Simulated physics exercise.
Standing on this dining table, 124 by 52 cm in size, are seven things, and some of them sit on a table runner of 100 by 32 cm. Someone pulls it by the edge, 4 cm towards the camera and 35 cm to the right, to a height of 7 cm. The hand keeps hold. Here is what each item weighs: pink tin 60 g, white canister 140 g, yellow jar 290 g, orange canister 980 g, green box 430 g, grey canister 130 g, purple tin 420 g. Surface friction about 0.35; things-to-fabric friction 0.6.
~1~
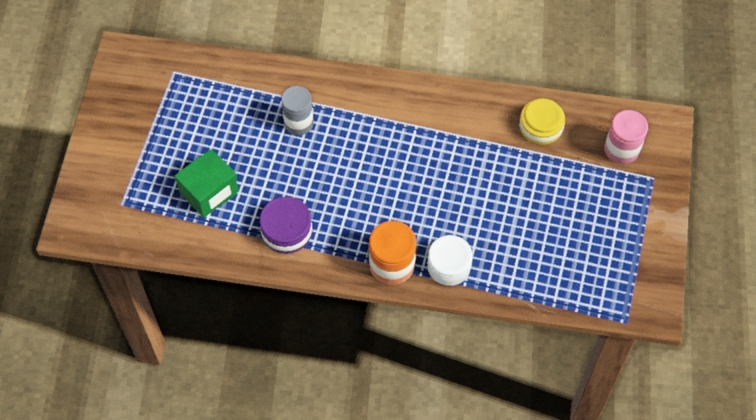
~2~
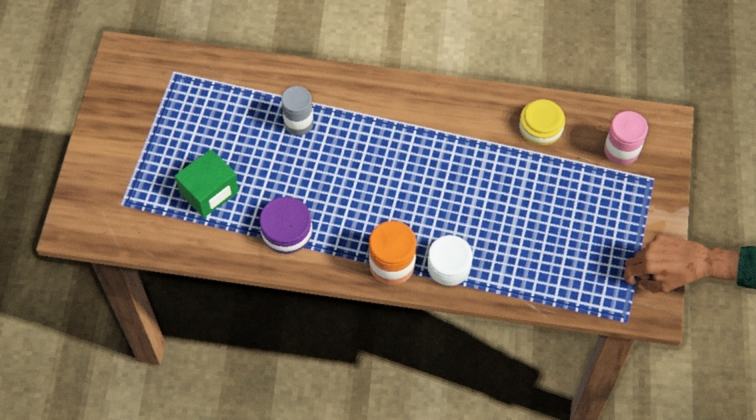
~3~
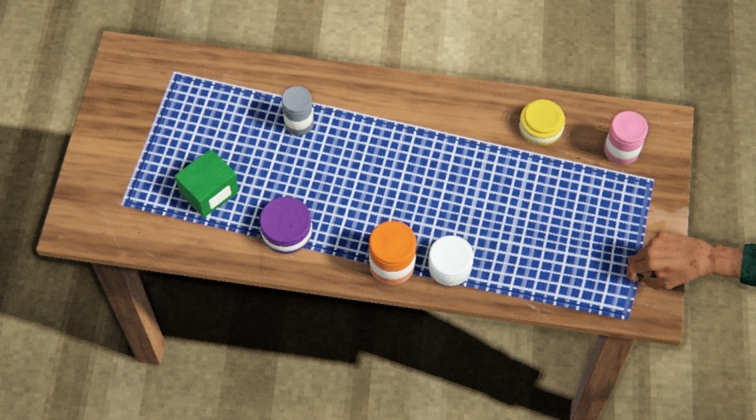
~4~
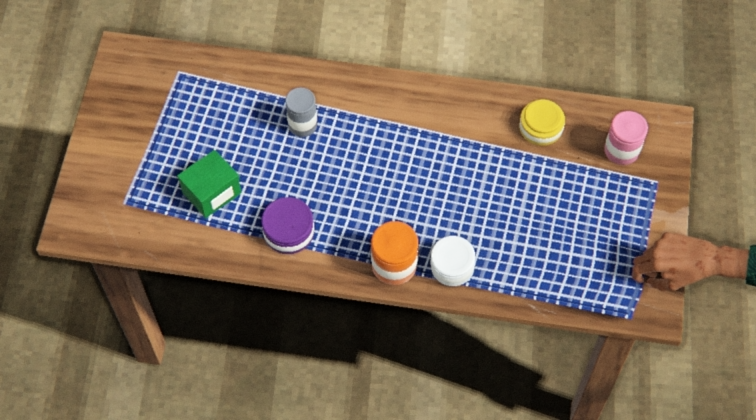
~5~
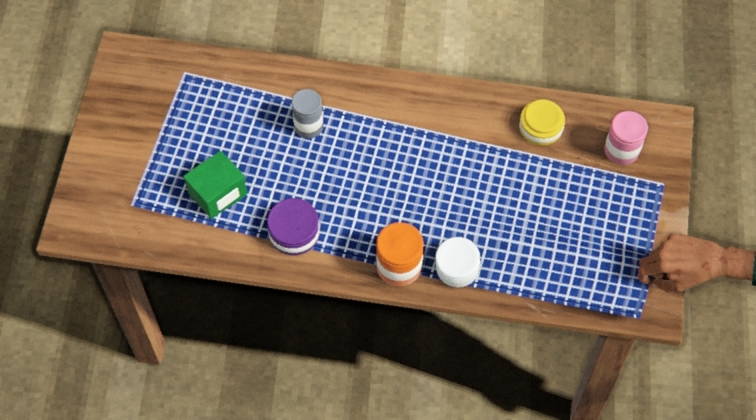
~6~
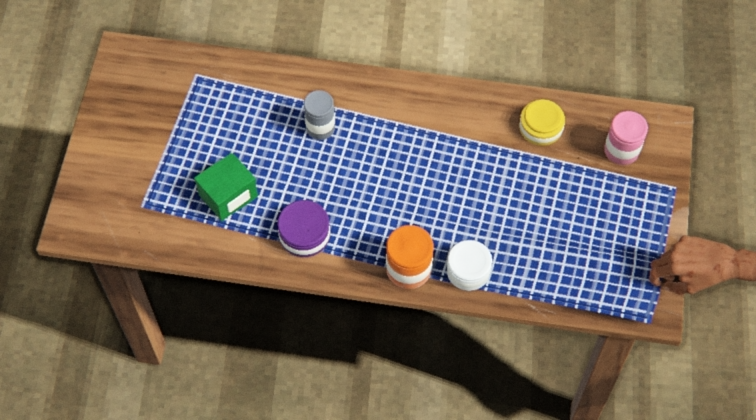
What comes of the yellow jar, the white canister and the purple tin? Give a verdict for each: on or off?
Yellow jar - on; white canister - on; purple tin - on.
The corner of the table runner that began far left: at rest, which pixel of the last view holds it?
About (347, 105).
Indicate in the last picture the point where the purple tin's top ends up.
Around (469, 258).
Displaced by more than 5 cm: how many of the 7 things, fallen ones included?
All told, 5.
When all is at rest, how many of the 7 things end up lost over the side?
That works out to 0 of them.
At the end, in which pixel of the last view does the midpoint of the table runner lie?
The midpoint is close to pixel (571, 231).
Next, 95 % of the table runner is still over the top; white canister 13 cm off its start, purple tin 13 cm off its start, grey canister 14 cm off its start.
Then, 85 % of the table runner is still over the top; white canister 24 cm off its start, purple tin 23 cm off its start, grey canister 25 cm off its start.
After that, 75 % of the table runner is still over the top; white canister 33 cm off its start at (623, 294), purple tin 32 cm off its start at (451, 254), orange canister 34 cm off its start at (572, 280).
Later, 70 % of the table runner is still over the top; white canister 36 cm off its start, purple tin 36 cm off its start, orange canister 38 cm off its start.
At the end, 70 % of the table runner is still over the top; white canister 36 cm off its start at (643, 300), purple tin 36 cm off its start at (469, 258), yellow jar 0 cm off its start at (544, 115), orange canister 38 cm off its start at (594, 286).
